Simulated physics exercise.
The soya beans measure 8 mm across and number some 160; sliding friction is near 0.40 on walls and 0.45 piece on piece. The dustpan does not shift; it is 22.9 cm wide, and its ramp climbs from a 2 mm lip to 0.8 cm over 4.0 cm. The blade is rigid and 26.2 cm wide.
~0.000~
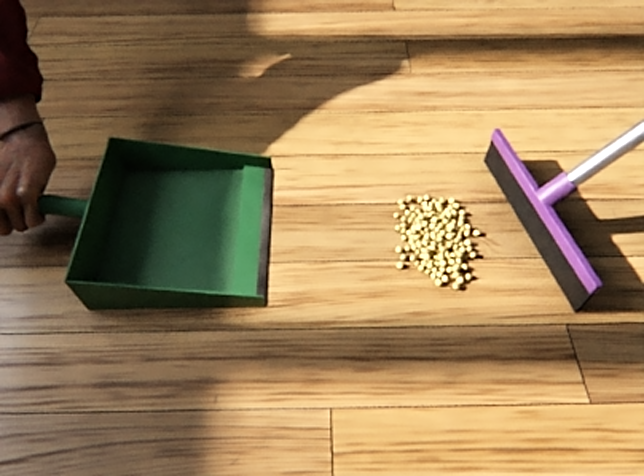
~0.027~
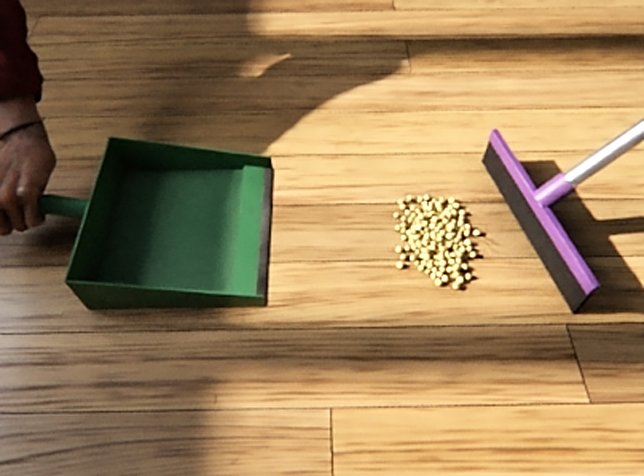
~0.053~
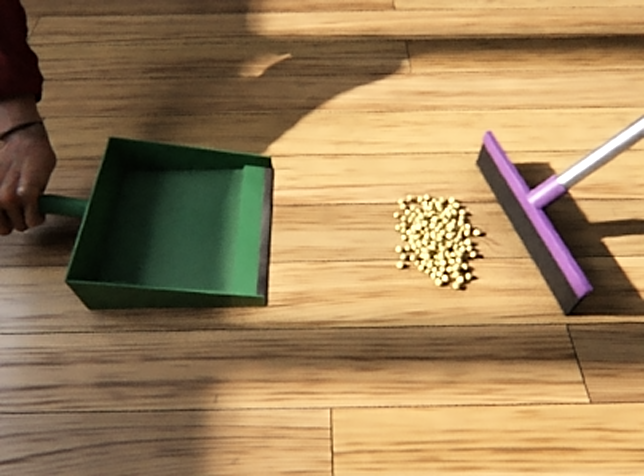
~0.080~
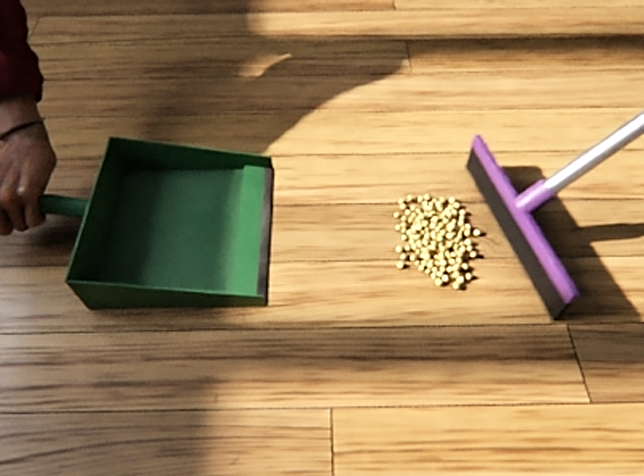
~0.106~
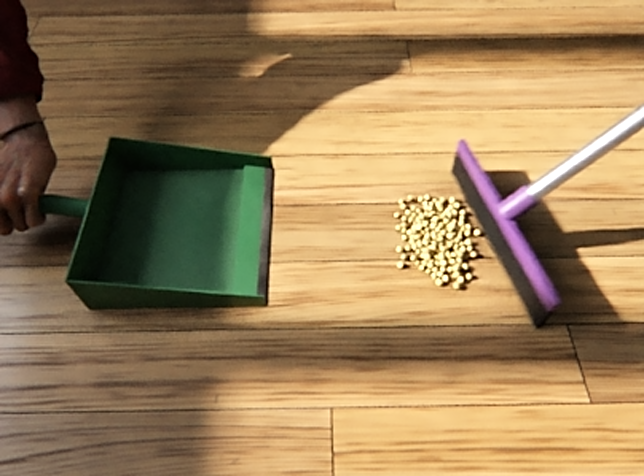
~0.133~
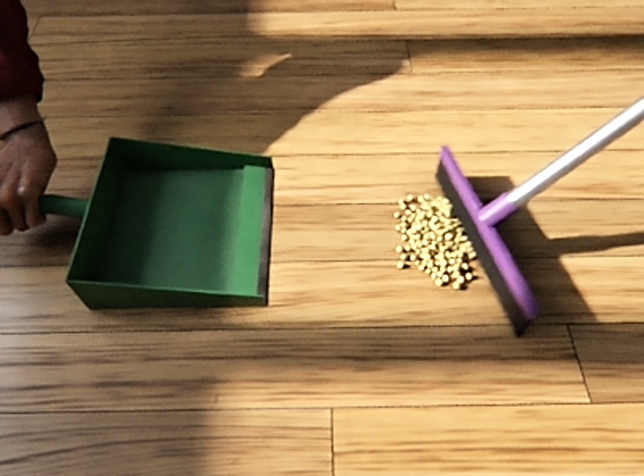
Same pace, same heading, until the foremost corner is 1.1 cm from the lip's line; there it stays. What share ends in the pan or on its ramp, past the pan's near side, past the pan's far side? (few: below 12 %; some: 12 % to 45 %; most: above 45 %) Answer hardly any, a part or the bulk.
Pan: A part, near side: A part, far side: Hardly any.
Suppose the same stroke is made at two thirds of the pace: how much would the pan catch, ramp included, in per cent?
It would be near 25 per cent.
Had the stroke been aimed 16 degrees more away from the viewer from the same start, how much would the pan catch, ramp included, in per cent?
It would be near 40 per cent.
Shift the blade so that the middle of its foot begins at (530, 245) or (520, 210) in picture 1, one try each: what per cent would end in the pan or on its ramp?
Some 25 and 30 per cent.
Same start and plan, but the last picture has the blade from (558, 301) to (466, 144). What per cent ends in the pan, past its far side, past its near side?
Pan 20, far 0, near 35.
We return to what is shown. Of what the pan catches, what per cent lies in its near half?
About 90 per cent.
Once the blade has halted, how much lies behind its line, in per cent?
Roughly 10 per cent.
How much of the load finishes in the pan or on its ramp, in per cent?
Some 25 per cent.
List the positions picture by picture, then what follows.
The first picture shows blade from (594, 288) to (496, 136), moved 0.0 cm, 0 of the pieces shifted so far; middle of the pieces at (438, 238); pan at (174, 233).
The second picture shows blade from (591, 289) to (493, 137), moved 0.4 cm, 0 of the pieces shifted so far; middle of the pieces at (438, 237).
The third picture shows blade from (583, 292) to (487, 139), moved 1.4 cm, 0 of the pieces shifted so far; middle of the pieces at (438, 237).
The fourth picture shows blade from (570, 298) to (476, 142), moved 3.3 cm, 0 of the pieces shifted so far; middle of the pieces at (439, 237).
The fifth picture shows blade from (552, 305) to (461, 147), moved 5.7 cm, 0 of the pieces shifted so far; middle of the pieces at (439, 237).
The sixth picture shows blade from (532, 314) to (444, 153), moved 8.5 cm, 36 of the pieces shifted so far; middle of the pieces at (437, 237); pan at (175, 233). Its pace works out near 1.03 m/s, heading 21 degrees towards the viewer's side.
Then, at 0.26 s, middle of the blade 15 cm from the lip; 0 % over the lip, far side 0 %, near side 10 %.
Then, at 0.35 s, middle of the blade 7 cm from the lip; 0 % over the lip, far side 0 %, near side 30 %.
After 0.57 s, middle of the blade 4 cm from the lip; 40 % over the lip, far side 0 %, near side 35 %.
By 1.8 s all is still; pan 25 %, near side 35 %, far side 5 %, in front of the lip or behind the blade 35 %.
